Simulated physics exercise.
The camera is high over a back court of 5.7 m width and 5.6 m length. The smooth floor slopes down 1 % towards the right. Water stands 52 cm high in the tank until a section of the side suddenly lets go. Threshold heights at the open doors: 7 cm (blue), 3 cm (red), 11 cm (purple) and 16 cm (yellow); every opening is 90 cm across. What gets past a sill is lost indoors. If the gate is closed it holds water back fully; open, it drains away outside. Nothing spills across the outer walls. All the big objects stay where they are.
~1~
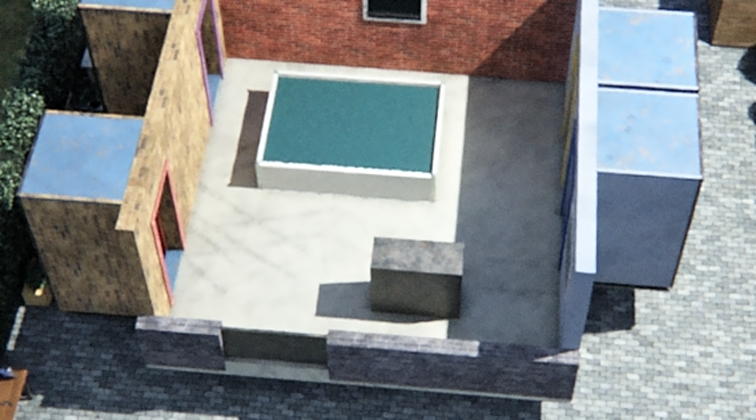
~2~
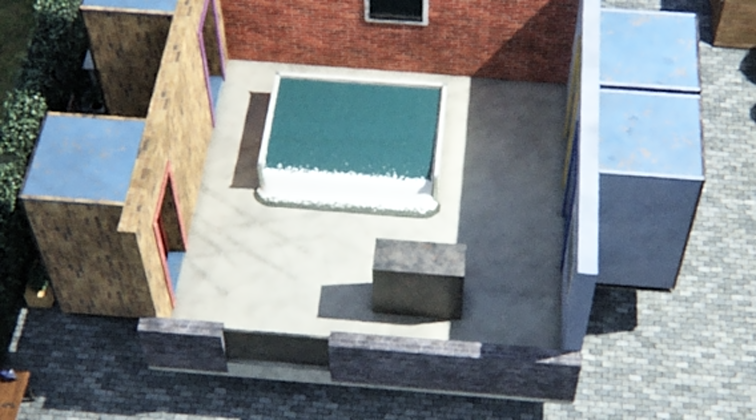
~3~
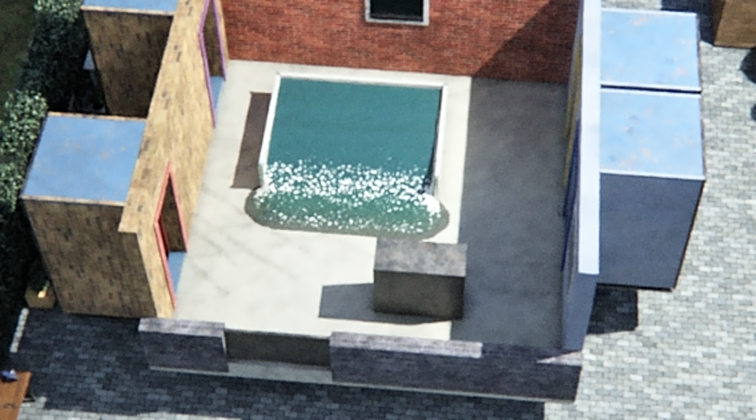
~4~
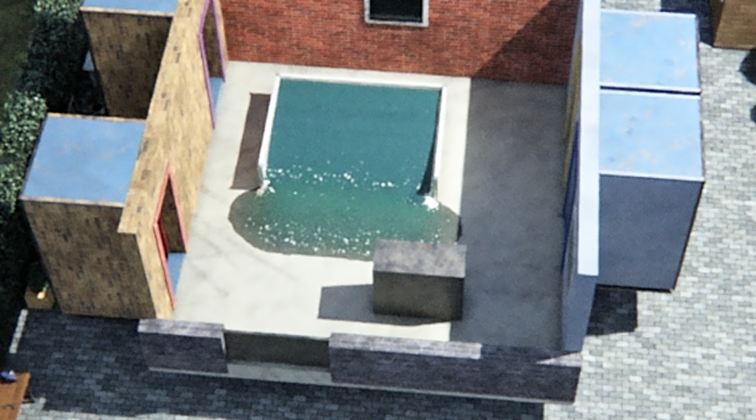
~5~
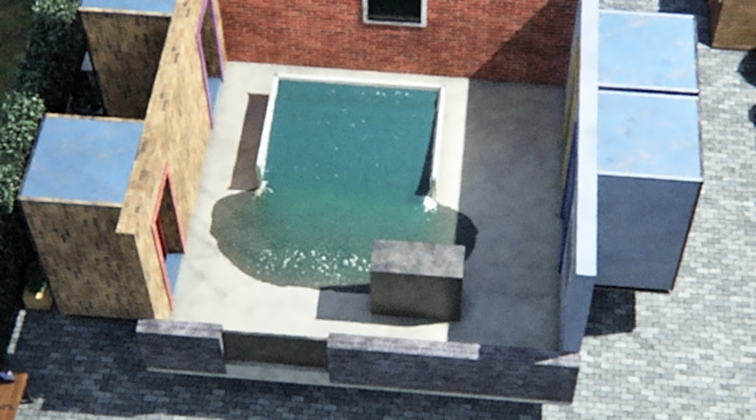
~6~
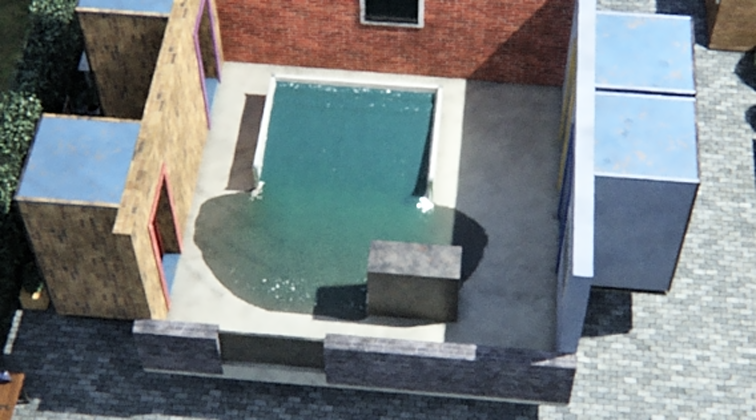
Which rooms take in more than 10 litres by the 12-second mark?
The water let in: At the blue door it exceeds the limit; at the red door it exceeds the limit; at the purple door it does not reach the limit; at the yellow door it does not reach the limit.
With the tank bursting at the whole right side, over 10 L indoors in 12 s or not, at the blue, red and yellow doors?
Against that limit: Blue over, red above, yellow above.
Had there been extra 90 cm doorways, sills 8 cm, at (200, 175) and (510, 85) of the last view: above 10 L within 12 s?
In turn: Below, above.
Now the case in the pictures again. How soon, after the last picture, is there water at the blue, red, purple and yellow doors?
Blue 1.4 s, red 0.4 s, purple 3.6 s, yellow 2.2 s.
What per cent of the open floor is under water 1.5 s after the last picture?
Some 55 per cent of it.
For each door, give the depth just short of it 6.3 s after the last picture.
In cm: Blue 10, red 7, purple 8, yellow 7.
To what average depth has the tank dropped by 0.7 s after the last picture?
Roughly 27 cm on average.
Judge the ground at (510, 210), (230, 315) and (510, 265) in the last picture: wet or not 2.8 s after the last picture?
In that order: Under water, under water, flooded.
Then, 0.7 s after the last picture water covers 40 % of the floor and is deepest (38 cm) near (309, 358); blue door not reached, red door 6 cm at the sill, 0 L in, purple door not reached, yellow door not reached.
Then, 1.5 s after the last picture water covers 55 % of the floor and is deepest (34 cm) near (173, 346); blue door 7 cm at the sill, 0 L in, red door 8 cm at the sill, 8 L in, purple door not reached, yellow door not reached.
Then, 2.8 s after the last picture water covers 65 % of the floor and is deepest (26 cm) near (161, 345); blue door 14 cm at the sill, 30 L in, red door 15 cm at the sill, 74 L in, purple door not reached, yellow door 3 cm at the sill, 0 L in.
Then, 6.3 s after the last picture water covers 100 % of the floor and is deepest (15 cm) near (557, 87); blue door 10 cm at the sill, 84 L in, red door 7 cm at the sill, 175 L in, purple door 8 cm at the sill, 1 L in, yellow door 7 cm at the sill, 0 L in.
Then, 11.3 s after the last picture water covers 100 % of the floor and is deepest (14 cm) near (425, 101); blue door 12 cm at the sill, 110 L in, red door 2 cm at the sill, 187 L in, purple door 8 cm at the sill, 2 L in, yellow door 11 cm at the sill, 1 L in.
